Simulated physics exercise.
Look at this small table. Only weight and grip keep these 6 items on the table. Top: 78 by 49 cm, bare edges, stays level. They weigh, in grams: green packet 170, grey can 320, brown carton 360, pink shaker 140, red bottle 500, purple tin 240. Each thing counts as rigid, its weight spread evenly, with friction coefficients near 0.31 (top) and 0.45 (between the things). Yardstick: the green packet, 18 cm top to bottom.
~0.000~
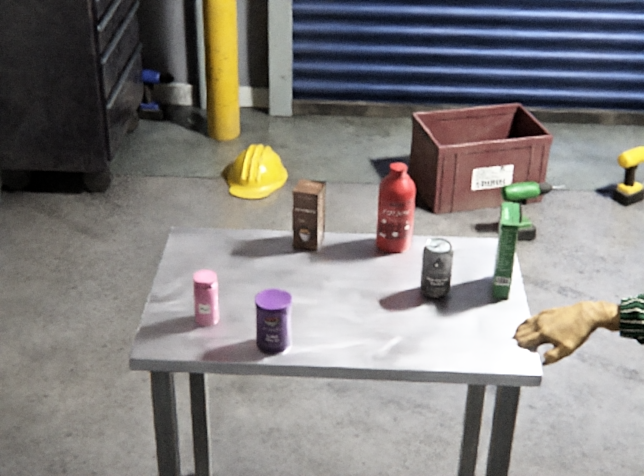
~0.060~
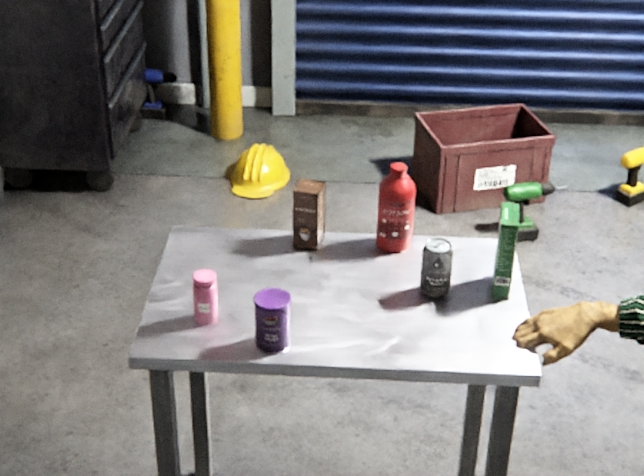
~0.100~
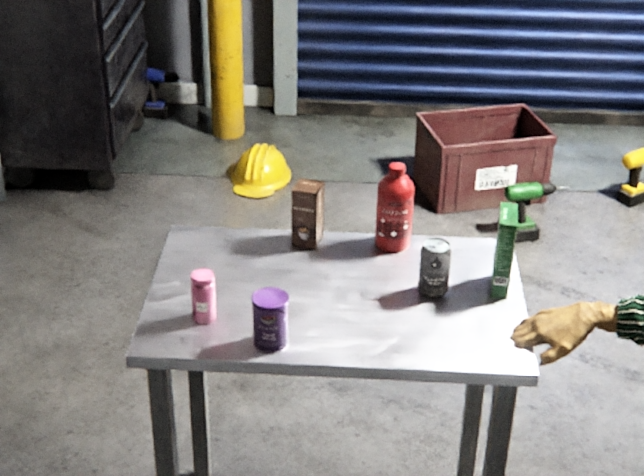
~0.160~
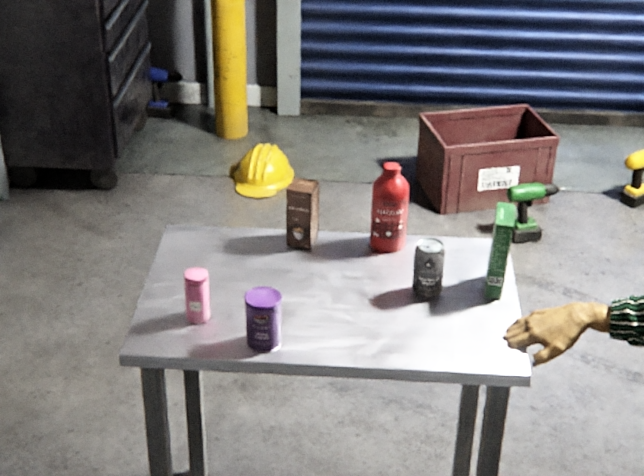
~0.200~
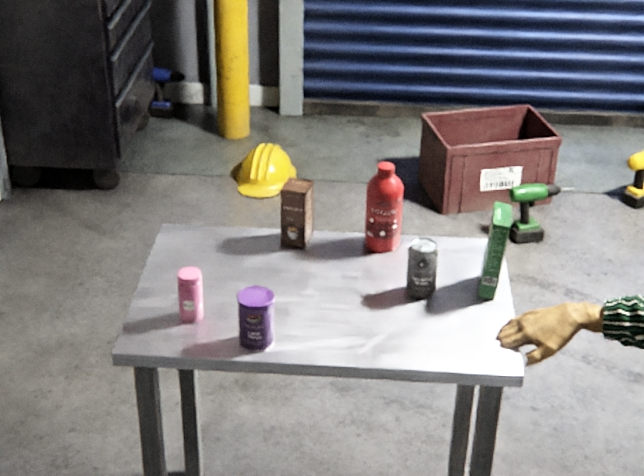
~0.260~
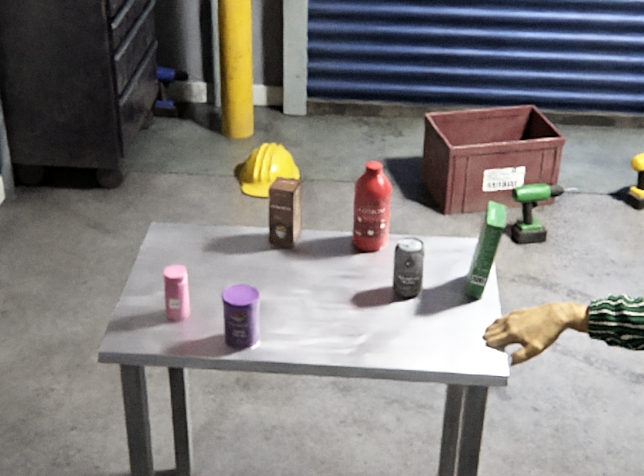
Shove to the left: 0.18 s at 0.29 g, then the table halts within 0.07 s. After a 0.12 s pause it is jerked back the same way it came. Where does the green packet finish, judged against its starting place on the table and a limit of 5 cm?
It finishes outside the limit.
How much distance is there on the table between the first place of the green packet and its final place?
It ends up around 9 cm from its start.
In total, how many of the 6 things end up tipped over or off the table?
Total: 1.
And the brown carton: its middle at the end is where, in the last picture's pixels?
It finishes around (311, 213).
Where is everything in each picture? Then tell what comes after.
Green packet (506, 251); grey can (437, 269), in the first frame.
Pink shaker (205, 297); red bottle (396, 206), in the second frame.
Purple tin (271, 321); grey can (435, 269), in the third frame.
Table shifted 1 cm; brown carton (303, 214); pink shaker (197, 296), in the fourth frame.
Table shifted 3 cm; green packet (495, 251) tilted 4°; red bottle (384, 206), in the fifth frame.
Table shifted 5 cm; green packet (486, 251) tilted 9°; grey can (409, 268), in the sixth frame.
By 0.36 s, table shifted 6 cm; brown carton 2 cm from its spot; red bottle 2 cm from its spot; pink shaker 2 cm from its spot.
By 0.66 s, green packet tilted 63° near (466, 248); grey can 3 cm from its spot; brown carton 2 cm from its spot.
By 0.76 s, green packet on its side near (477, 256); grey can 2 cm from its spot.
When it is over (2.0 s), lying over on the table, green packet; the other 5 within 5 cm of the start. In the last view, green packet near (476, 253).
